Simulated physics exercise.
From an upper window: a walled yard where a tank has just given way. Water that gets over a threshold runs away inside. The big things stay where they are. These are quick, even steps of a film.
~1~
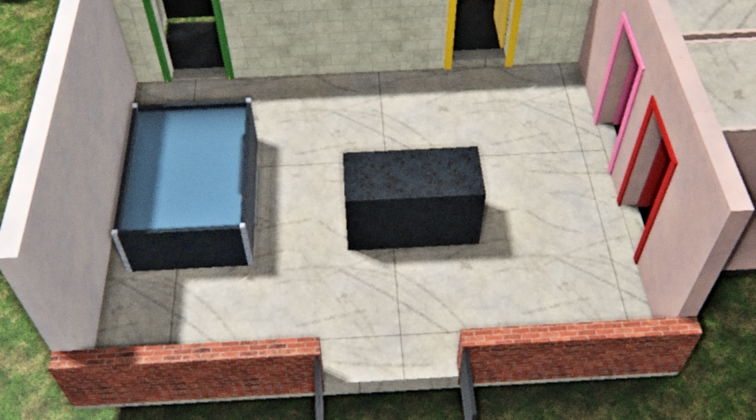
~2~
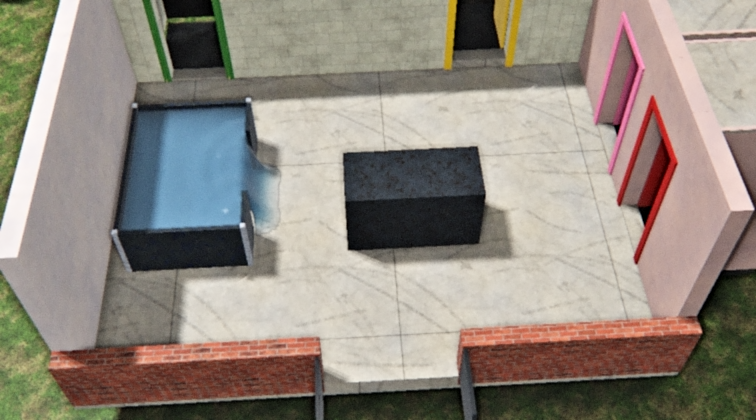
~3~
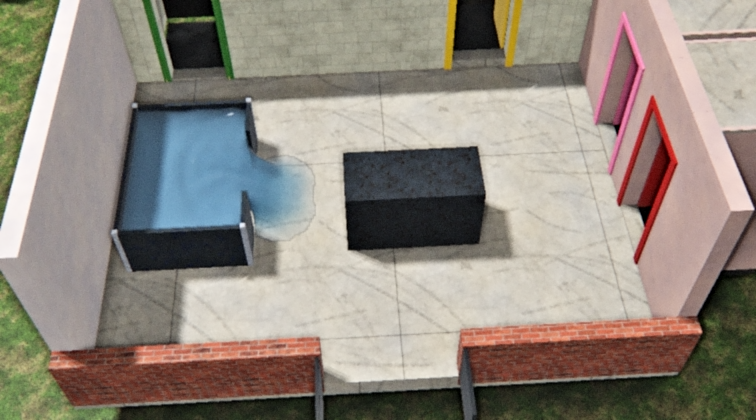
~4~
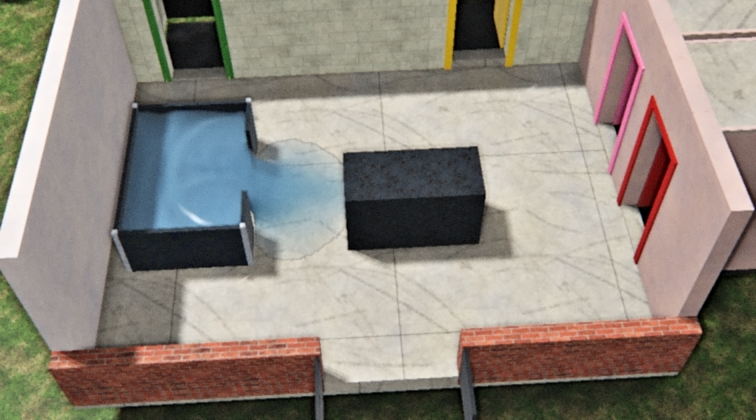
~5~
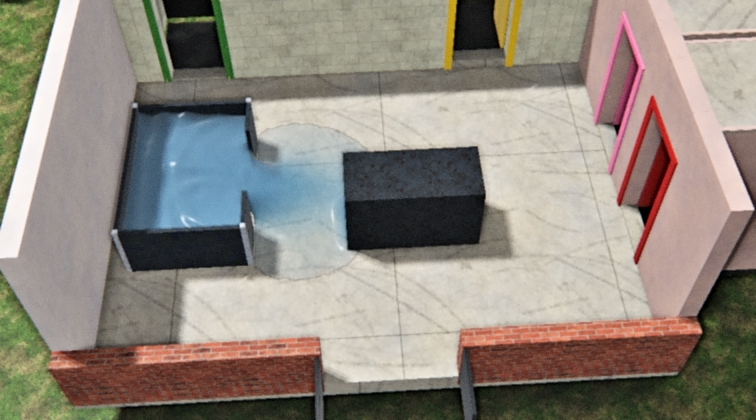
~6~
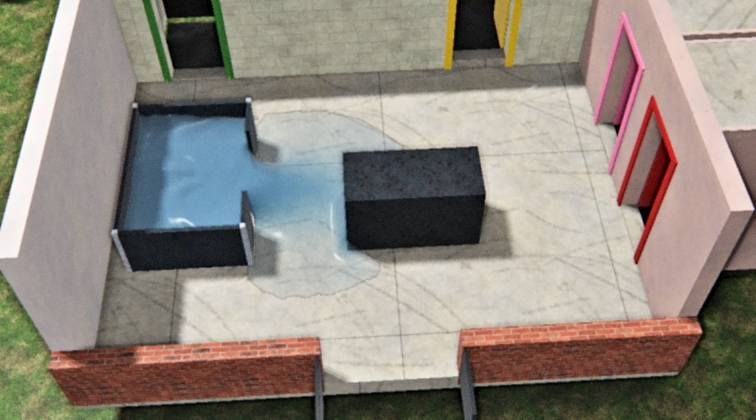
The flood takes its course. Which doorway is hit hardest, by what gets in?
It is the pink one.
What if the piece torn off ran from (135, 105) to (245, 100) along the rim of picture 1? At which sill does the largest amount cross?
That is the one in green.
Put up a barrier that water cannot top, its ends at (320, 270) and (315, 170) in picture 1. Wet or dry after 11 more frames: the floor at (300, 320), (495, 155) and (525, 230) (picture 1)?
One after the other: Flooded, no water, not flooded.
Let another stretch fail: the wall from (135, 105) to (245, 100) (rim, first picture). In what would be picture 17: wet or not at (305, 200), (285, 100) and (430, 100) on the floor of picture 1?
As listed: Clear, covered, under water.
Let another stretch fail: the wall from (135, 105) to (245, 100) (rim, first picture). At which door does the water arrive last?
It is the red-painted one.
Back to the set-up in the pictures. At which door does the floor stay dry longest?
That is the green door.
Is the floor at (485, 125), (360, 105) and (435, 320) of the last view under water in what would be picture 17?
One after the other: Awash, covered, awash.
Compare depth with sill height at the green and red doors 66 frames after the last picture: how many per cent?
About 100 and 120 per cent.
A moment on, water covers 40 % of the floor; pink door not reached, yellow door not reached, red door not reached, green door not reached.
Next, water covers 55 % of the floor; pink door some in, yellow door wet at the sill, nothing in, red door wet at the sill, nothing in, green door not reached.
Then, water covers 65 % of the floor; pink door a lot in, yellow door wet at the sill, nothing in, red door a trickle in, green door not reached.
Later, water covers 80 % of the floor; pink door a lot in, yellow door wet at the sill, nothing in, red door some in, green door not reached.
In the end, water covers 100 % of the floor; pink door a lot in, yellow door wet at the sill, nothing in, red door some in, green door wet at the sill, nothing in; the pink door has let in the most.
